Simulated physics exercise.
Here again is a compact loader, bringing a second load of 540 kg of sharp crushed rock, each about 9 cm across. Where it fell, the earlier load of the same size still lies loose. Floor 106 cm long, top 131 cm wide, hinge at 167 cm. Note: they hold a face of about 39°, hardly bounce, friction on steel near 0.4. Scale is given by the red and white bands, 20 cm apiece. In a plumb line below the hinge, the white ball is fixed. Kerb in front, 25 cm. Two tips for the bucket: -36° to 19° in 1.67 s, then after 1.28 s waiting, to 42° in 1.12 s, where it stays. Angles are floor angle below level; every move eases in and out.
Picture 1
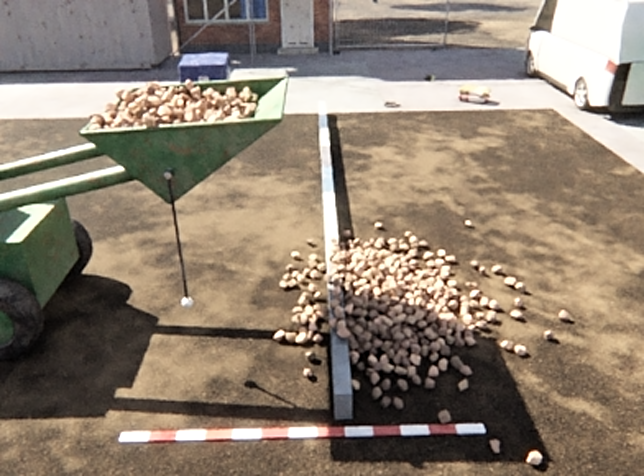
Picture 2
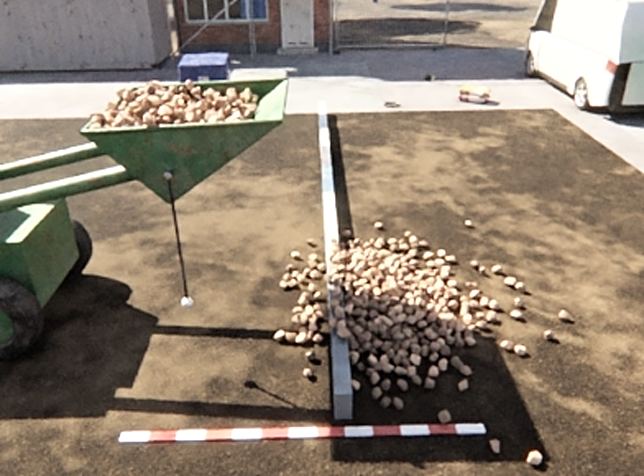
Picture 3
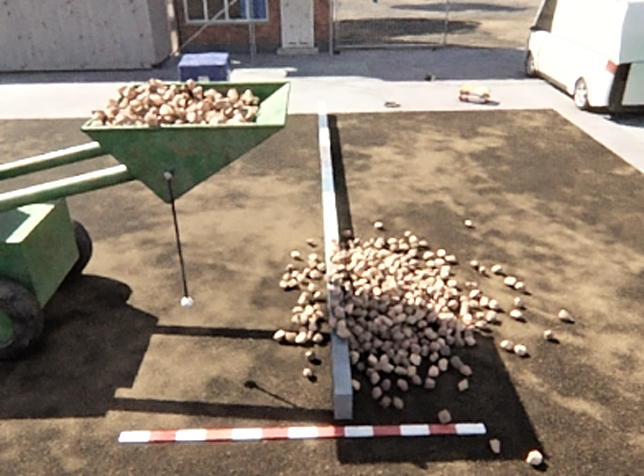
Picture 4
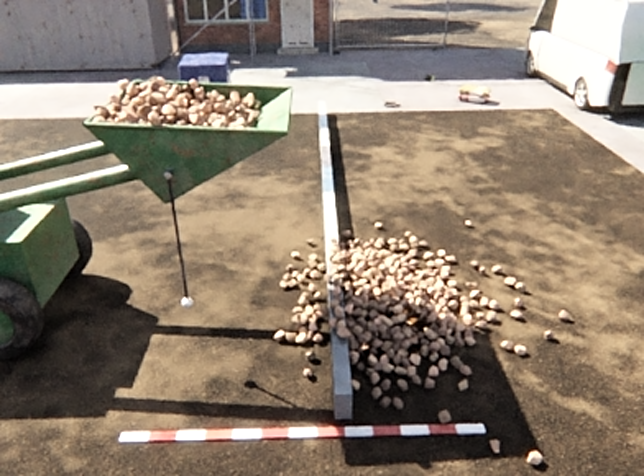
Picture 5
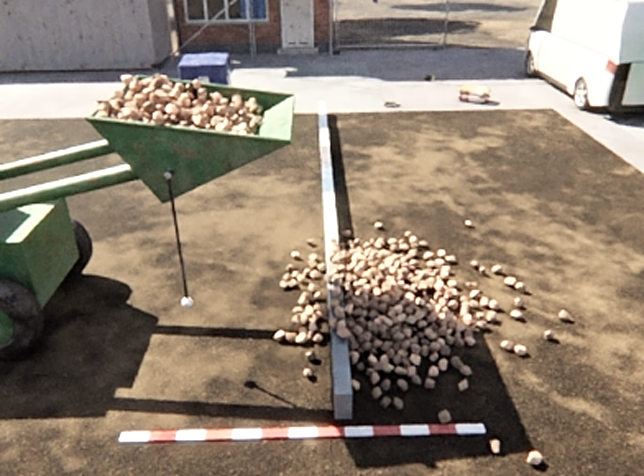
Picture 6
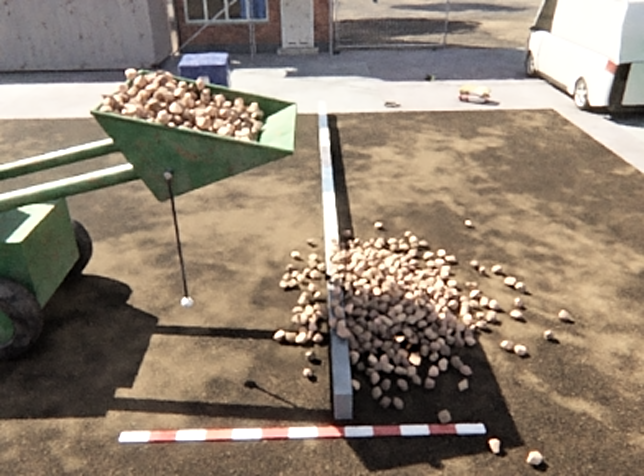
A green bucket heaped with stones tilts slightly down to the right beside a scattered pile.
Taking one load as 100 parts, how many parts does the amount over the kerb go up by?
12 parts.
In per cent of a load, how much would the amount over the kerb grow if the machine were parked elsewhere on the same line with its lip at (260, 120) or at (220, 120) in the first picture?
Roughly 5 and 0 per cent, in that order.
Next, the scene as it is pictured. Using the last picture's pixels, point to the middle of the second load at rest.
The middle lies near (307, 292) in the last picture.
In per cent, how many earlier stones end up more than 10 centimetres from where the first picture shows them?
The answer is about 0 per cent.
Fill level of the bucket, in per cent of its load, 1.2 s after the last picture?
Some 100 %, roughly, is held.
Then, 0.6 s after the last picture the floor is at 10°; in per cent of one load, 100 in the bucket, 9 on this side of the kerb, 91 over the kerb; the foremost stones are at (516, 288).
Then, 1.2 s after the last picture the floor is at 19°; in per cent of one load, 100 in the bucket, 10 on this side of the kerb, 91 over the kerb; the foremost stones are at (516, 288).
Then, 3.9 s after the last picture the floor is at 42°; in per cent of one load, 0 in the bucket, 98 on this side of the kerb, 102 over the kerb; the foremost stones are at (516, 288).
Then, 6.8 s after the last picture the floor is at 42°; in per cent of one load, 0 in the bucket, 97 on this side of the kerb, 103 over the kerb; the foremost stones are at (516, 288). Net gain over the kerb, 12.
